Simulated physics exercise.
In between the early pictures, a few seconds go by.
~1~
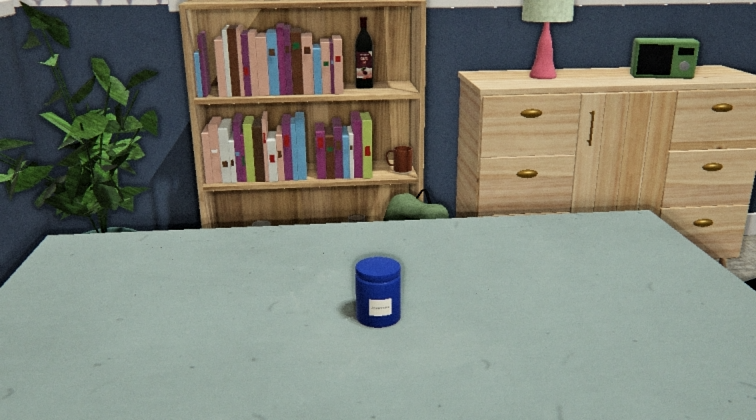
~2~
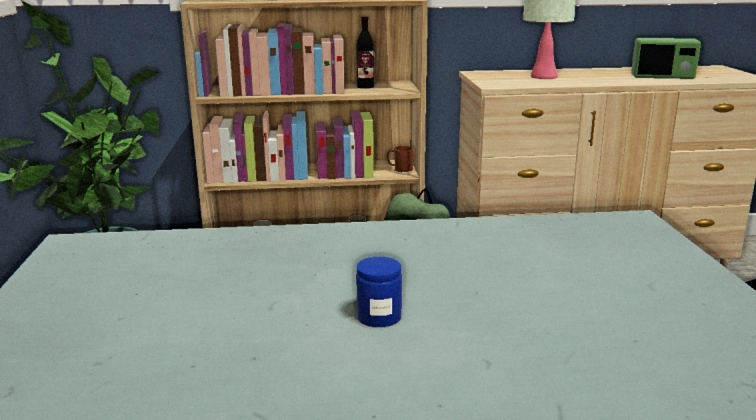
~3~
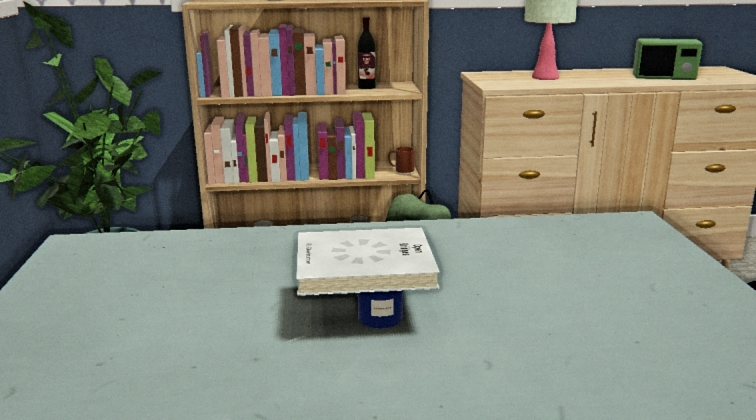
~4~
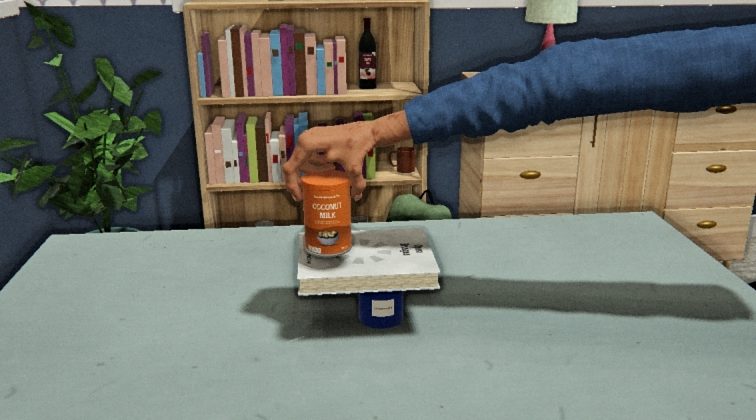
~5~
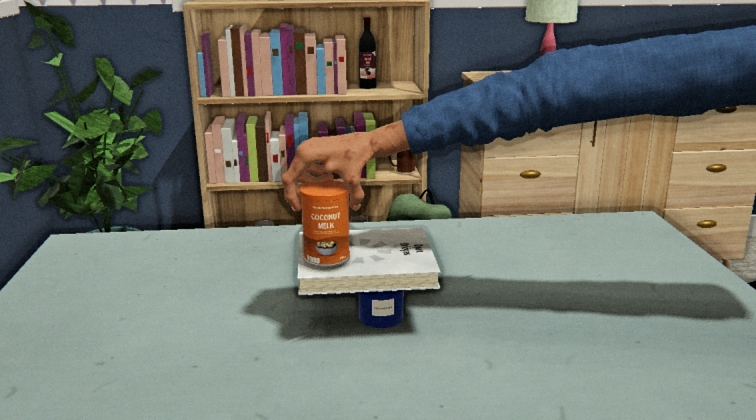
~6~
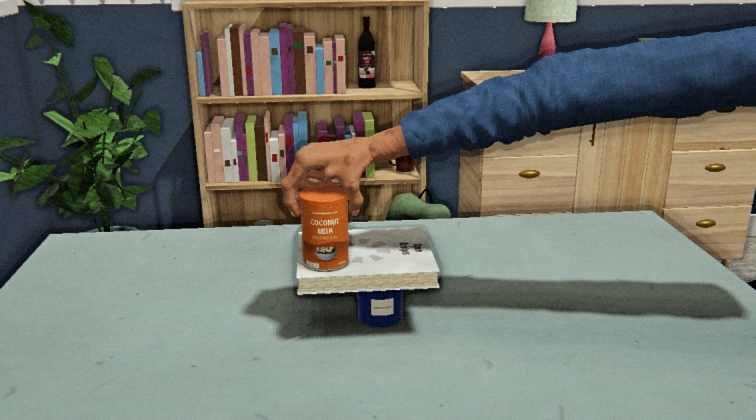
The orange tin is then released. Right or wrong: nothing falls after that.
Wrong.
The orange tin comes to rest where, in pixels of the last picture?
It ends up close to (251, 298).
Then, 0.40 s on from there, orange tin now fallen; white book turned 67° from how it was put.
Then, 0.70 s on from there, white book on its side.
Then, 1.50 s on from there, white book now fallen.
In the end, fallen, orange tin and white book; blue jar unmoved. At the end, from the last picture's camera, orange tin near (251, 298). The stack gives way.
